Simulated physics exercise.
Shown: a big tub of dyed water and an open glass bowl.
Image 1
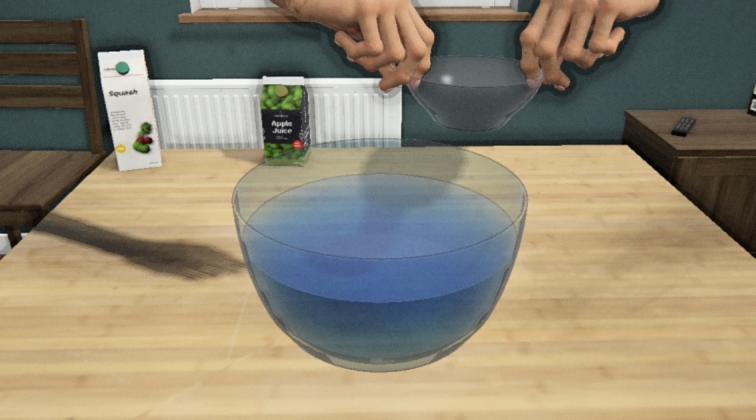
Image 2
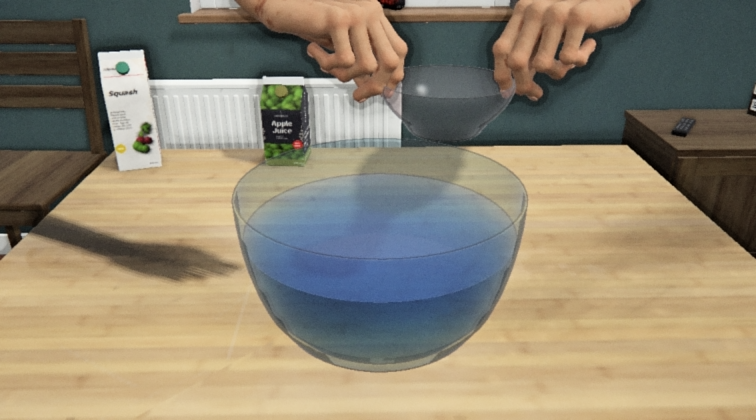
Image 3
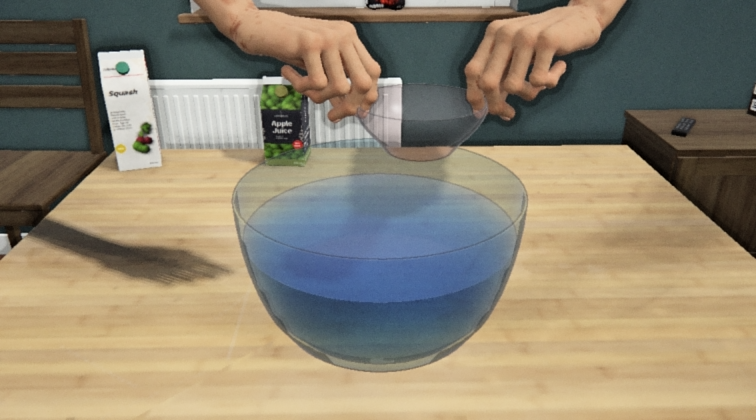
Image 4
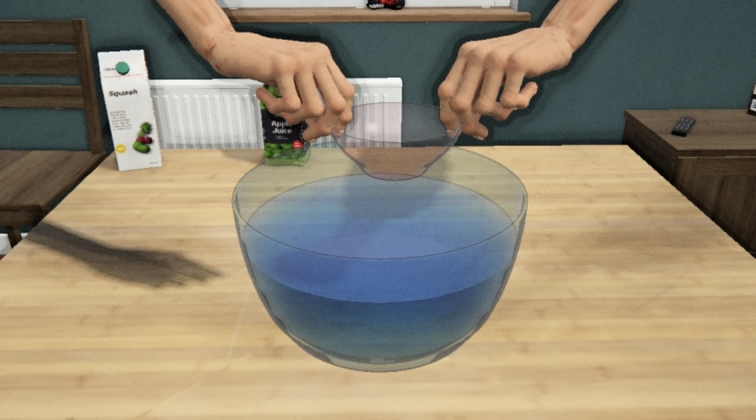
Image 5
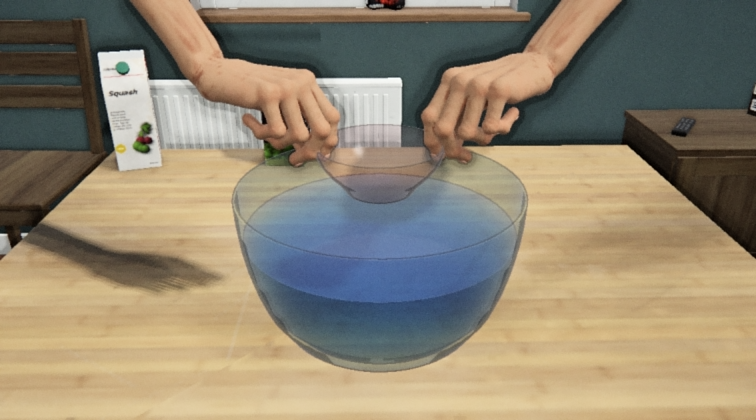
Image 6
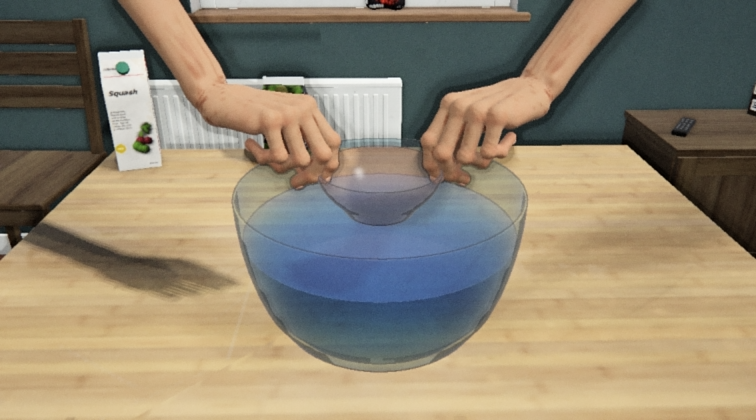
Two hands lower an empty glass bowl leftward and down over a tub of blue water.
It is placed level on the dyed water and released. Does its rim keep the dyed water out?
Once they let go, it's going to stay up top.
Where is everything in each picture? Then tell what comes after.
Bowl (471, 93) empty; above the big tub, in the first picture.
Bowl (446, 103) empty; coming down, in the second picture.
Bowl (420, 123) empty; lower, in the third picture.
Bowl (395, 142) empty; lower still, in the fourth picture.
Bowl (380, 165) empty; close to the surface, in the fifth picture.
Bowl (380, 187) empty; just over the surface, in the sixth picture.
Next, the bowl dips into the dyed water.
After that, it bobs and steadies.
Finally, the bowl floats with most of its side showing.
